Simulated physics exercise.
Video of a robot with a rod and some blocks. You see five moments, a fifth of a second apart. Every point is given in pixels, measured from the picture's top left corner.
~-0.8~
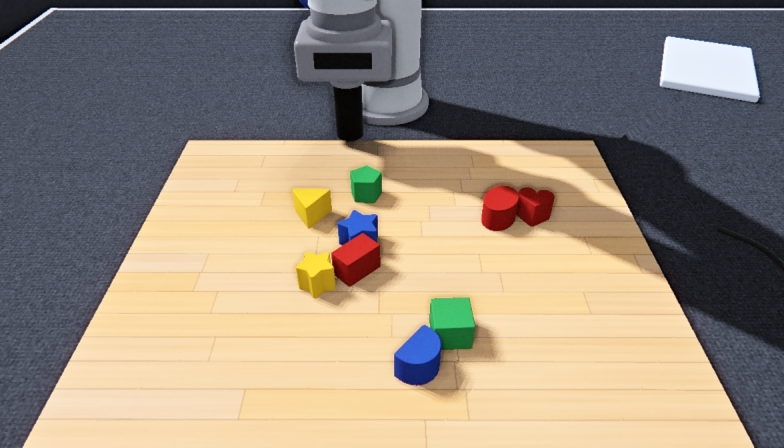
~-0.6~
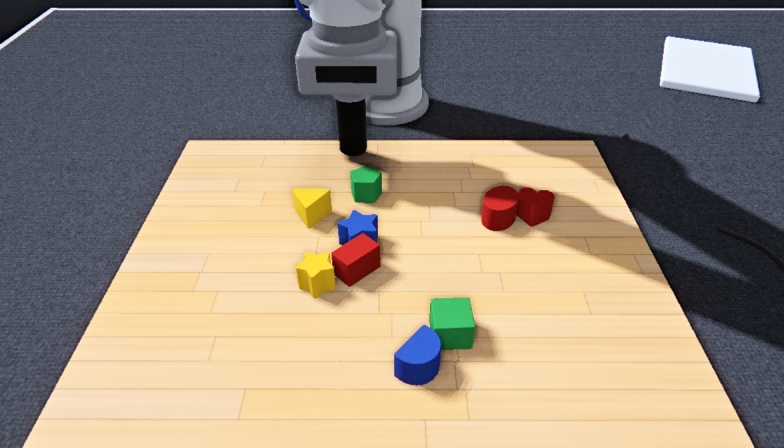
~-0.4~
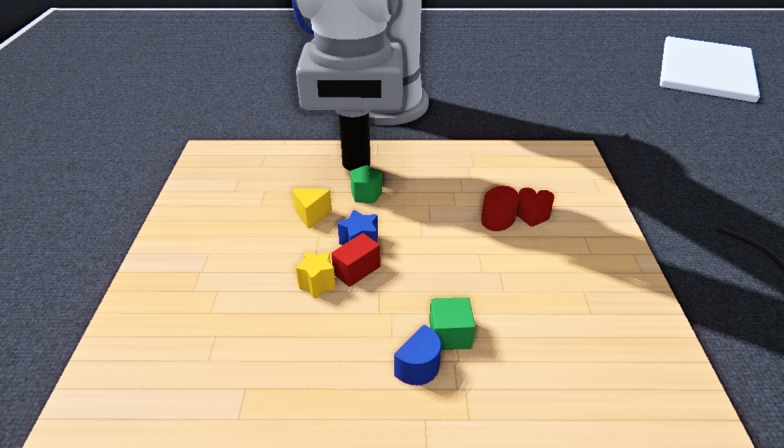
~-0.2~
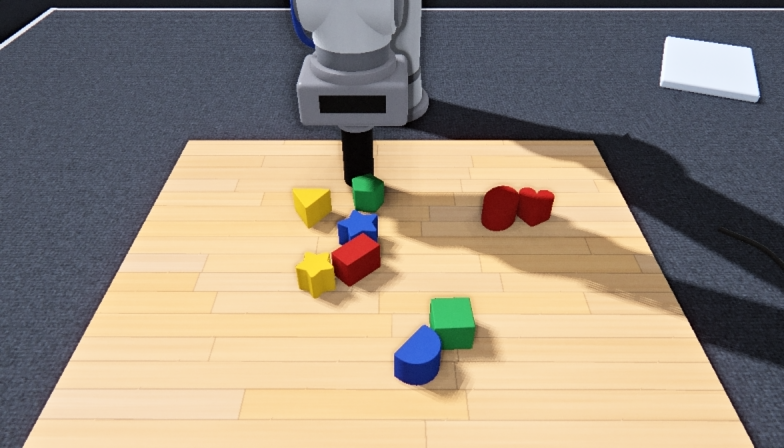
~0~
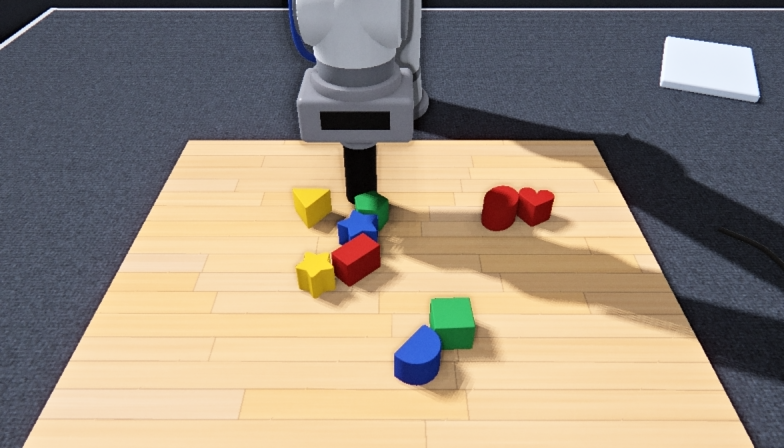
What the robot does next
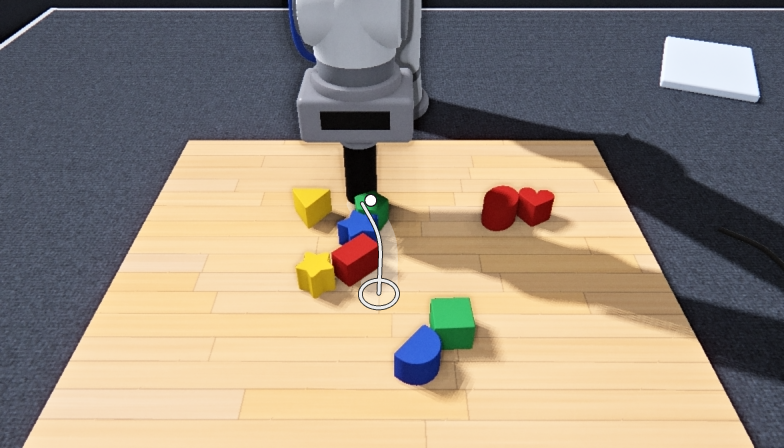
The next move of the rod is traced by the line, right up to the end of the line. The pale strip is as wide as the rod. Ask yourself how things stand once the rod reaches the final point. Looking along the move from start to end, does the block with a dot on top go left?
Short answer: Yes.
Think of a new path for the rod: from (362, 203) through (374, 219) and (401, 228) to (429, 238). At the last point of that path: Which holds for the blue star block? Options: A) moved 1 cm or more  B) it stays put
Answer: A.
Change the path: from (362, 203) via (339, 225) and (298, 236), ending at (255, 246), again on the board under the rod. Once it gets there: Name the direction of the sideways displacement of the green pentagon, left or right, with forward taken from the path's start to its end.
Off to the left side.
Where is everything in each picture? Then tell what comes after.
In the first picture, lower end of the rod at (350, 135), tops of blocks, yellow star block at (315, 263), red oblong at (356, 248), blue star block at (359, 222), green pentagon at (365, 174), blue half-round block at (421, 346).
In the second picture, rod at (353, 149), blocks as before.
In the third picture, rod at (356, 164), blocks as before.
In the fourth picture, rod at (359, 180), green pentagon at (367, 183).
In the fifth picture, rod at (362, 197), yellow star block at (315, 263), red oblong at (356, 248), blue star block at (359, 222), green pentagon at (371, 200), blue half-round block at (421, 346).
The drawn path runs from (362, 203) via (376, 229) and (380, 259), ending at (379, 294); the dot is on the green pentagon.
What follows on the original path. One third of the way, rod at (376, 222); yellow star block at (309, 267), turned 30° clockwise; red oblong at (348, 267); blue star block at (361, 240), turned 40° clockwise; green pentagon at (387, 227).
Two thirds of the way, rod at (380, 253); yellow star block at (304, 268), turned 55° clockwise; red oblong at (333, 287), turned 20° clockwise; blue star block at (361, 263), turned 55° clockwise; green pentagon at (408, 254), turned 35° anticlockwise.
At the end, rod at (379, 287); yellow star block at (304, 268), turned 55° clockwise; red oblong at (309, 305), turned 50° clockwise; blue star block at (350, 293), turned 90° clockwise; green pentagon at (415, 263), turned 60° anticlockwise; blue half-round block not moved.
